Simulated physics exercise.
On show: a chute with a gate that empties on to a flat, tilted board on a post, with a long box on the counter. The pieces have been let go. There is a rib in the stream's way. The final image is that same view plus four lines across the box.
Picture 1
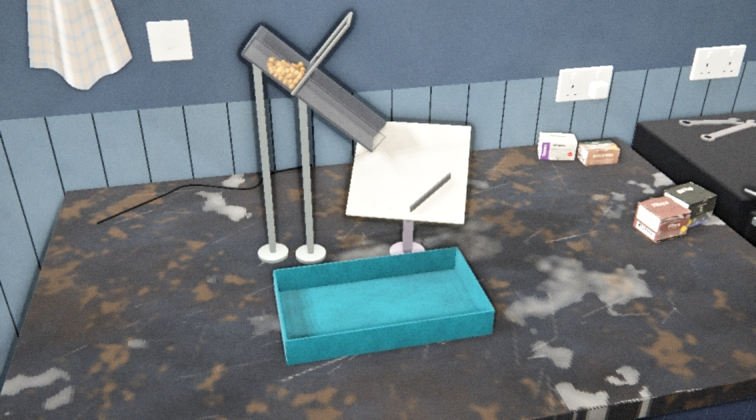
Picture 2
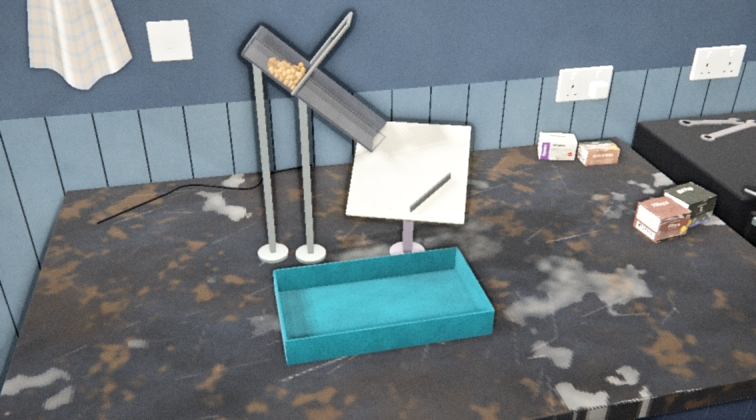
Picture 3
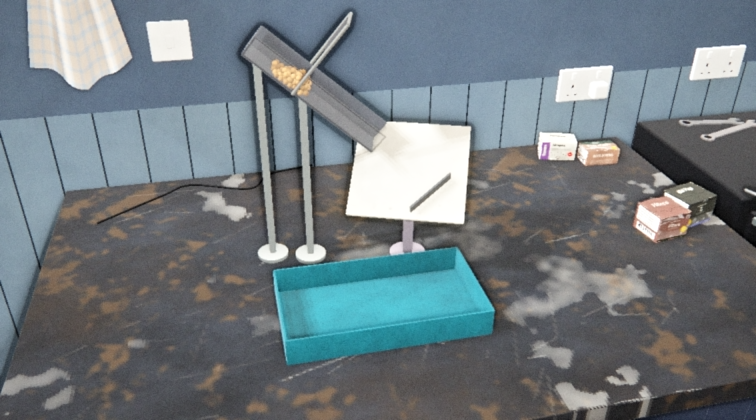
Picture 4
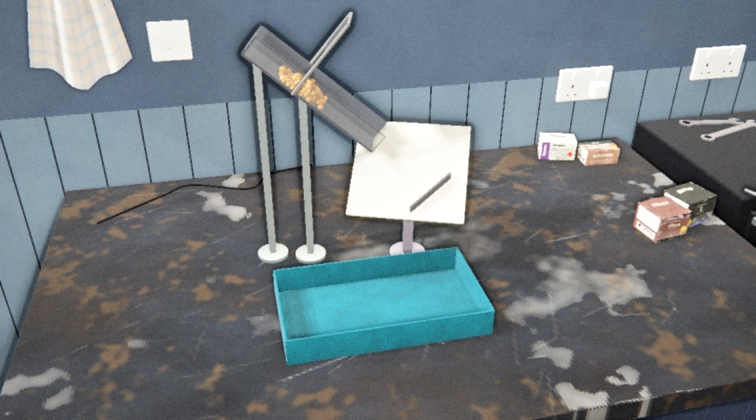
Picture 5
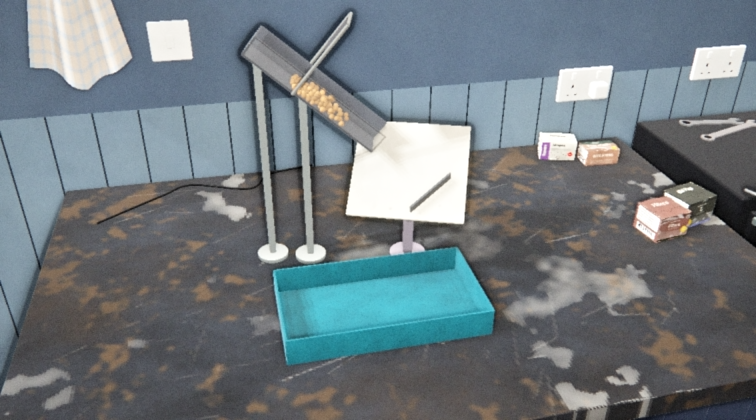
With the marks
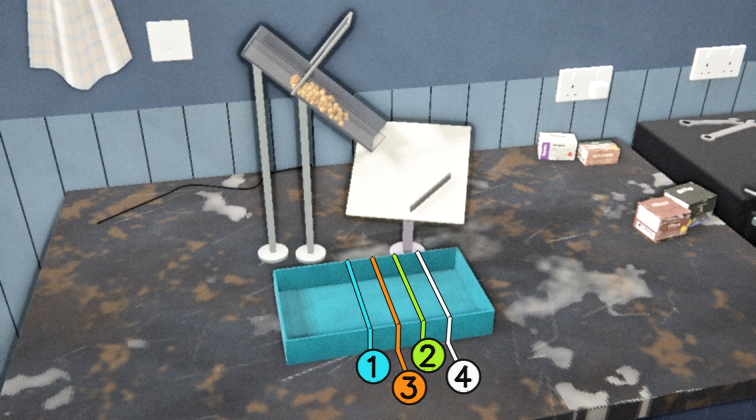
The footage shows small tan pieces sliding down inside a sloping clear chute, passing beneath a raised gate and spreading out along it, while a tilted white board with a thin rib and an empty teal box stay still.
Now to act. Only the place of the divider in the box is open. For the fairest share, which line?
3.
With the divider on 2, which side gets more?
More lands on the left.
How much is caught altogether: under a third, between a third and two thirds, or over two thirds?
It is over two thirds.
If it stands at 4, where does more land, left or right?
More lands on the left.
On the marked copy, line 1 crosses the front rim at (369, 329); line 2 crosses the front rim at (423, 321); line 3 crosses the front rim at (398, 325); line 4 crosses the front rim at (449, 317).
If 1 is chosen, of what is caught, just a few on the left of the divider, almost all on the right.
If 2 is chosen, of what is caught, almost all on the left of the divider, about a tenth on the right.
If 3 is chosen, of what is caught, roughly half on the left of the divider, roughly half on the right.
If 4 is chosen, of what is caught, almost all on the left of the divider, just a few on the right.
